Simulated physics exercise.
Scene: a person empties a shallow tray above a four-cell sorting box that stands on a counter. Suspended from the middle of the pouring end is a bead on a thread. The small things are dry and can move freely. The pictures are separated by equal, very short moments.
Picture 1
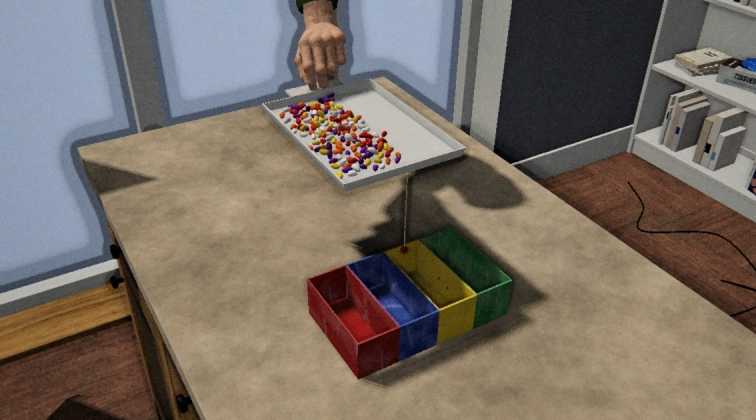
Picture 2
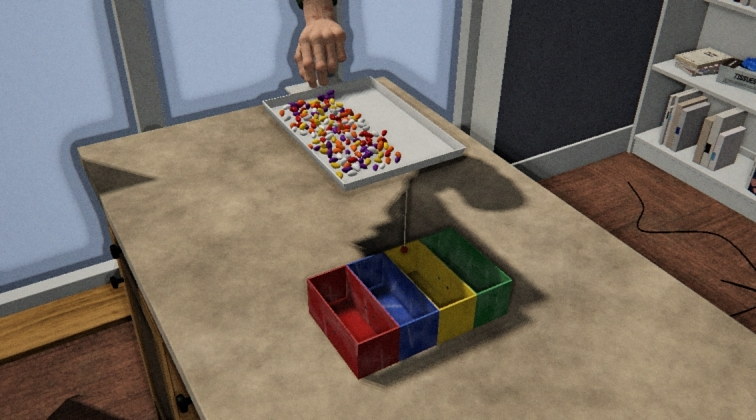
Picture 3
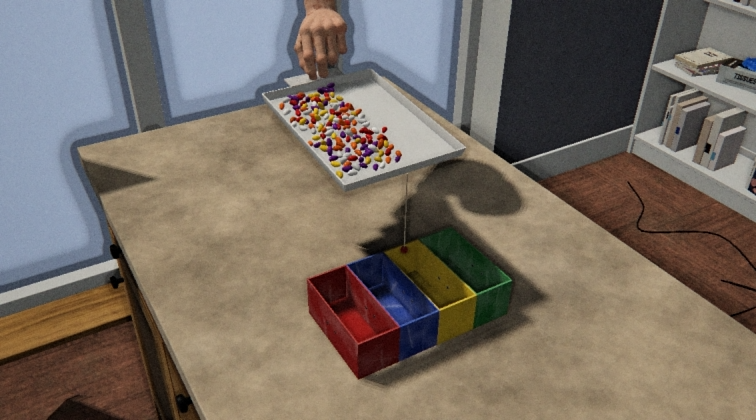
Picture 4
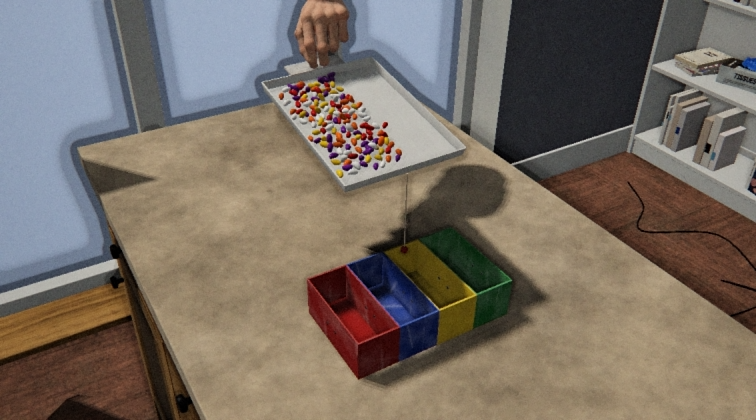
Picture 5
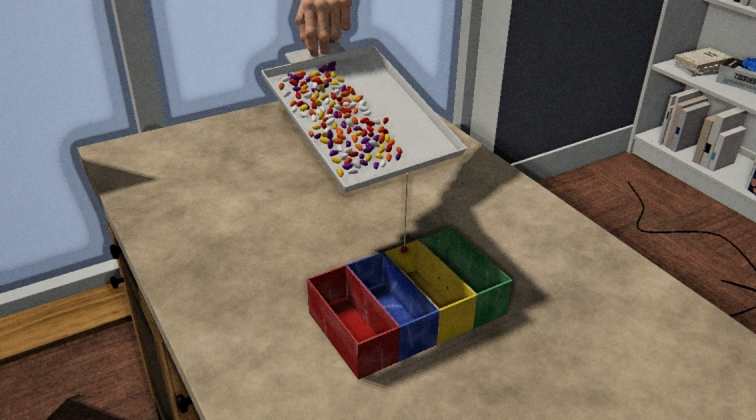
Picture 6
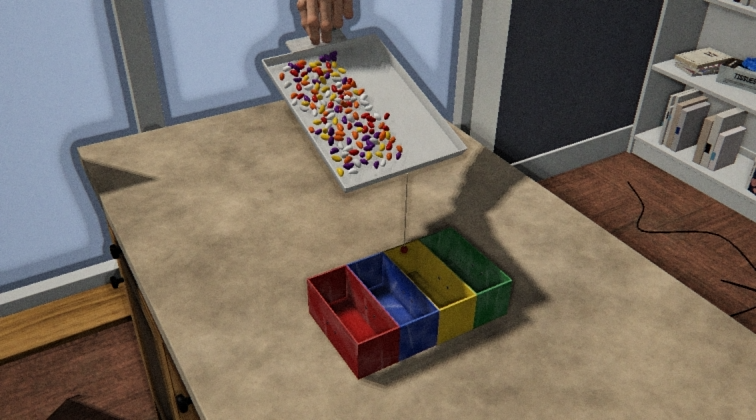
A person's hand grips the far end of a shallow white tray above a stone-patterned counter, seen from a fixed, raised viewpoint in a room with bookshelves at right. Red, yellow, orange, purple and white jelly beans cover the tray's left side, above a box with red, blue, yellow and green cells, left to right, and a thread-hung bead. The hand steadily raises the far end, tilting the tray toward the box.
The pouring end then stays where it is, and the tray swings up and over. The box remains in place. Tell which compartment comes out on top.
It is blue that comes out on top.
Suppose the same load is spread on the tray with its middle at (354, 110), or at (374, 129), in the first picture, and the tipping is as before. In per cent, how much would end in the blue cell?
You'd get about 40 per cent first and about 20 per cent second.
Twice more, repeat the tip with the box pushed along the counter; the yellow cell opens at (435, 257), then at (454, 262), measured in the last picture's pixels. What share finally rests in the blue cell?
The first try gives 40 per cent, the second 30 per cent.
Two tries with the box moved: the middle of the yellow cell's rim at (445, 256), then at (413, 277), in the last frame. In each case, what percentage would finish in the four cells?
About 90 in a hundred, then about 90 in a hundred.
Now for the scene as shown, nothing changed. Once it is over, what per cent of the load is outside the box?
Share outside: Near 10 %.
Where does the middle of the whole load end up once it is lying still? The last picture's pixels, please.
I'd mark it at roughly (405, 321).
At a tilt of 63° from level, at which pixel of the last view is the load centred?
Look around (380, 144) in the last picture.
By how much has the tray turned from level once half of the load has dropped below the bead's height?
That would be about 110 degrees from level.
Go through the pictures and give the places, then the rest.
Corners of the pouring end at (345, 182) and (462, 147), level; middle of the load at (339, 133), jelly beans; bead on its thread at (404, 250); red cell at (379, 350); blue cell at (419, 332); yellow cell at (457, 316); green cell at (492, 301), in the first frame.
Corners of the pouring end at (345, 182) and (462, 147), level; middle of the load at (339, 132), in the second frame.
Corners of the pouring end at (345, 183) and (463, 147), tipped barely, level across its low end; middle of the load at (339, 128), in the third frame.
Corners of the pouring end at (346, 184) and (463, 147), tipped a little, level across its low end; middle of the load at (339, 121), in the fourth frame.
Corners of the pouring end at (346, 185) and (464, 147), tipped a little, level across its low end; middle of the load at (340, 115), in the fifth frame.
Corners of the pouring end at (346, 186) and (464, 147), tipped clearly, level across its low end; middle of the load at (340, 110); red cell at (379, 350); blue cell at (419, 332); yellow cell at (457, 316); green cell at (492, 301), in the sixth frame.
Soon, tray tipped steeply; nearly all on the tray; a stray few falling or outside the box.
A while on, tray tipped past a quarter turn; most on the tray; a small part in the blue cell; a stray few in the yellow cell; a stray few in the green cell; a stray few in the red cell; a small part falling or outside the box.
Towards the end, tray tipped past a quarter turn; about half in the blue cell; about a quarter in the yellow cell; a small part in the red cell; a small part in the green cell; a small part falling or outside the box.
Finally, tray tipped past a quarter turn; about half in the blue cell; about a quarter in the yellow cell; a small part in the red cell; a small part in the green cell; a small part outside the box.
